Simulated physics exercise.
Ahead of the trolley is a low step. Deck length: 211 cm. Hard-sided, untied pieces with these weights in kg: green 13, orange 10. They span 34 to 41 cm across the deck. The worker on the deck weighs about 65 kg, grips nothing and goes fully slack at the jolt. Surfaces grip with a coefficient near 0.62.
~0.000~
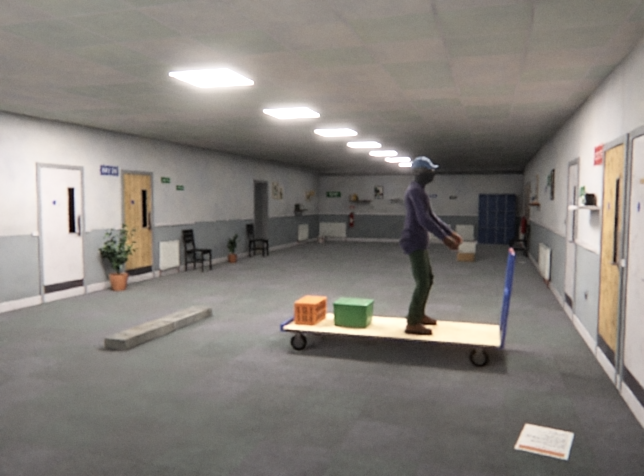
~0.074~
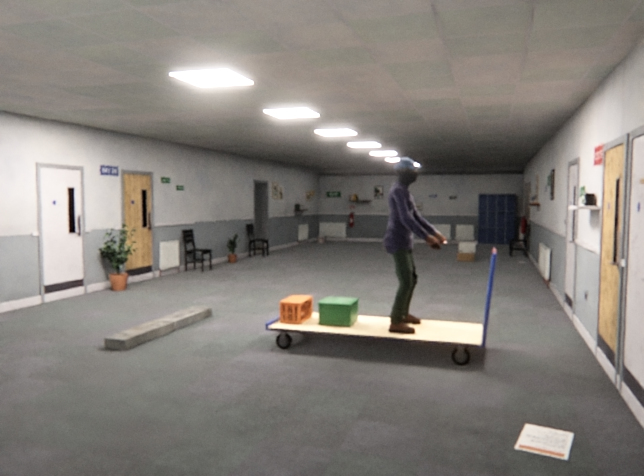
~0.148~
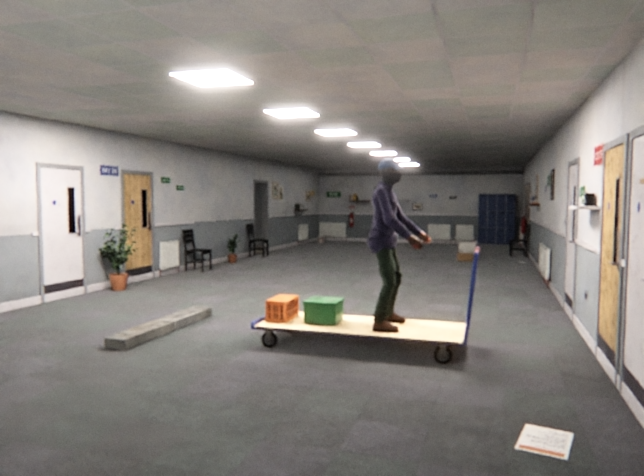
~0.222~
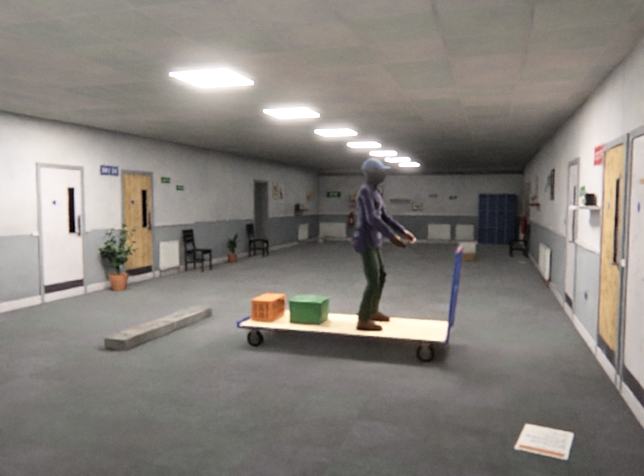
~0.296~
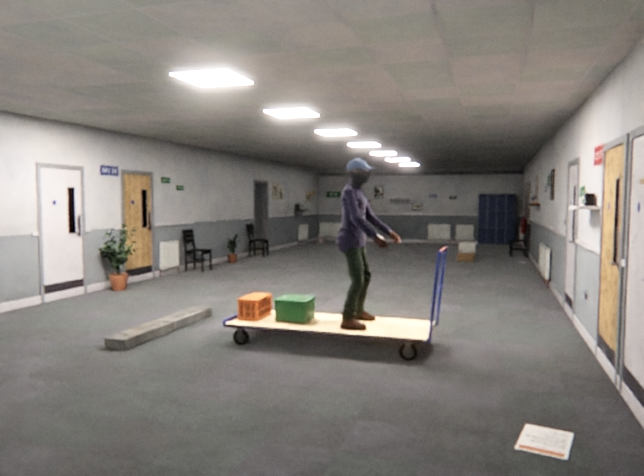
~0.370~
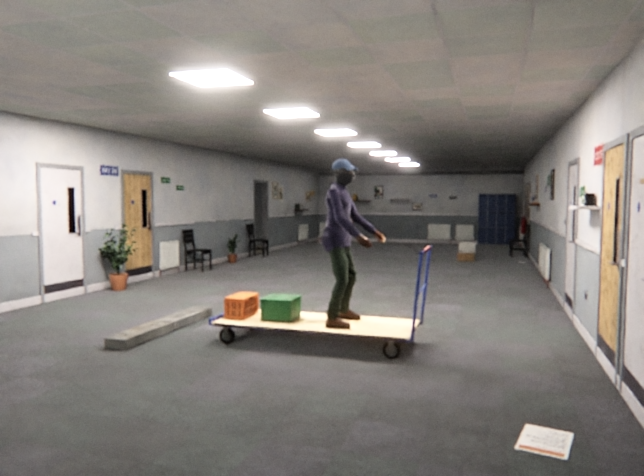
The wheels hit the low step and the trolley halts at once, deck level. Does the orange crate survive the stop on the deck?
The orange crate comes off.
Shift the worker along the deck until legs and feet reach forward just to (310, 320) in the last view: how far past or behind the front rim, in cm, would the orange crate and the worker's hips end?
Then orange 0 past, hips 10 past.
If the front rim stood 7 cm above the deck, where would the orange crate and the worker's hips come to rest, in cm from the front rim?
Then orange 10 behind, hips 20 behind.
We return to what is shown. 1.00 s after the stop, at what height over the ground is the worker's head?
Roughly 20 cm above it.
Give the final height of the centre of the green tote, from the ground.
Some 35 cm up.
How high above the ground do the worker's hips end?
About 60 cm.
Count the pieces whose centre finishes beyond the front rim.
1 in all.
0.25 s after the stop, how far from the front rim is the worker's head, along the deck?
Some 80 cm behind it.
Impact comes at 0.71 s.
After 0.96 s the orange crate is 6 cm behind the rim, tilted 50°, near (172, 297) in the last picture's view.
After 1.26 s the orange crate is 1 cm behind the rim, tilted 75°, near (168, 297) in the last picture's view.
After 1.71 s the orange crate is 3 cm past the rim, tilted 95°, near (166, 298) in the last picture's view.
Final state at 3.9 s, past the rim, orange crate and the worker's hips; behind it, green tote.
